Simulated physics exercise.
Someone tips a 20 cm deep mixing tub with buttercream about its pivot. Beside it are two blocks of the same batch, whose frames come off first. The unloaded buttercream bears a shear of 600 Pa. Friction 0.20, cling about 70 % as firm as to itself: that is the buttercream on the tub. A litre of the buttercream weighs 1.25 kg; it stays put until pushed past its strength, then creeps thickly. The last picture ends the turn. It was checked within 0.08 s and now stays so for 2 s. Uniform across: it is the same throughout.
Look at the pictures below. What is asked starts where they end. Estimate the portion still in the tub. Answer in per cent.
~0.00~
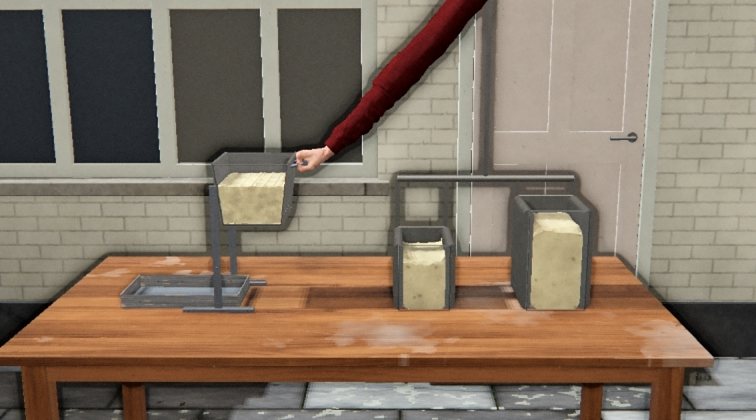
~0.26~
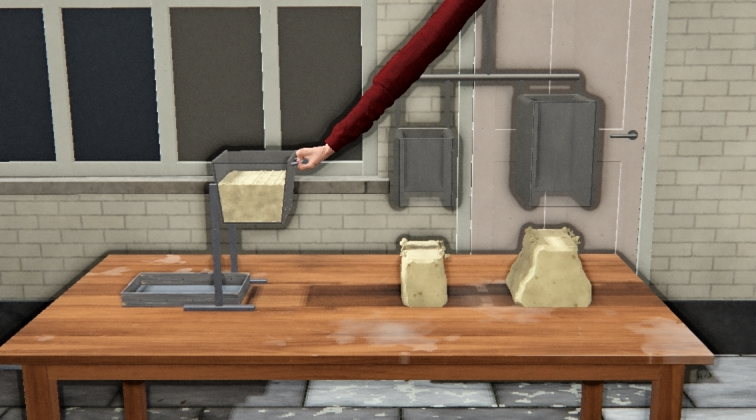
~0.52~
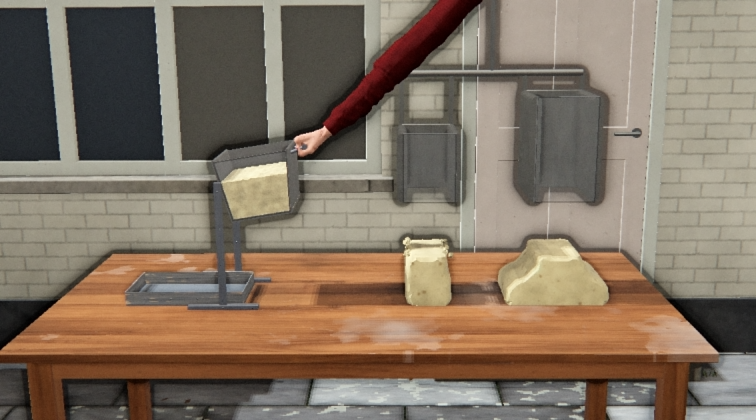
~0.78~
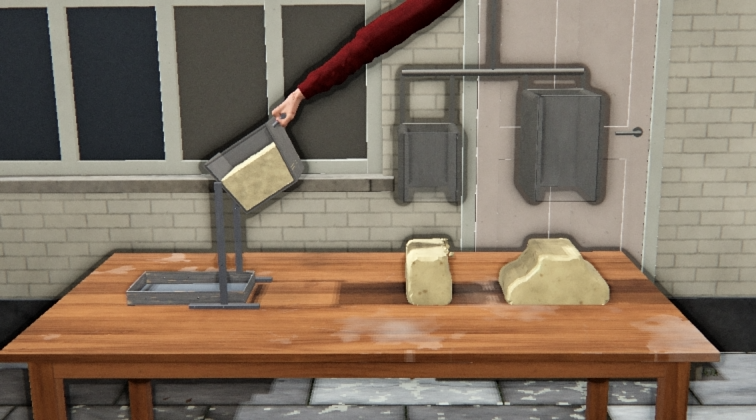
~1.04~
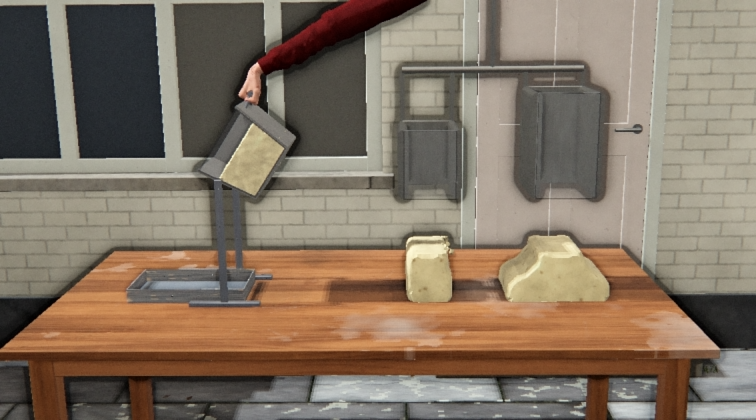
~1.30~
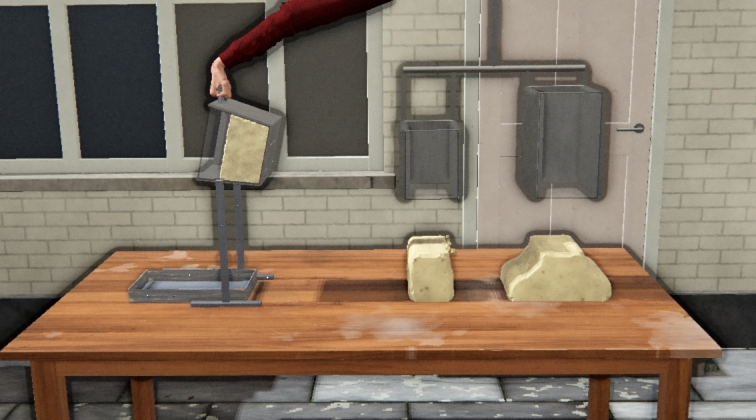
Roughly 100 per cent remains.
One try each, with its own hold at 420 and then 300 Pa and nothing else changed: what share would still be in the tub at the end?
In turn about 100 %, 75 %.
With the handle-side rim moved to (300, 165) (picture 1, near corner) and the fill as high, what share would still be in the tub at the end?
Roughly 100 %.
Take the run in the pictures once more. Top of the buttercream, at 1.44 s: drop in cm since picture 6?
Around 0 cm below its level in the last picture.
By 1.44 s, the tub is at 77 degrees and holds 100 %.
By 1.61 s, the tub is at 77 degrees and holds 100 %.
By 1.78 s, the tub is at 77 degrees and holds 100 %.
By 1.95 s, the tub is at 77 degrees and holds 100 %.
By 3.30 s, at the end, the tub is at 77 degrees and holds 100 %.
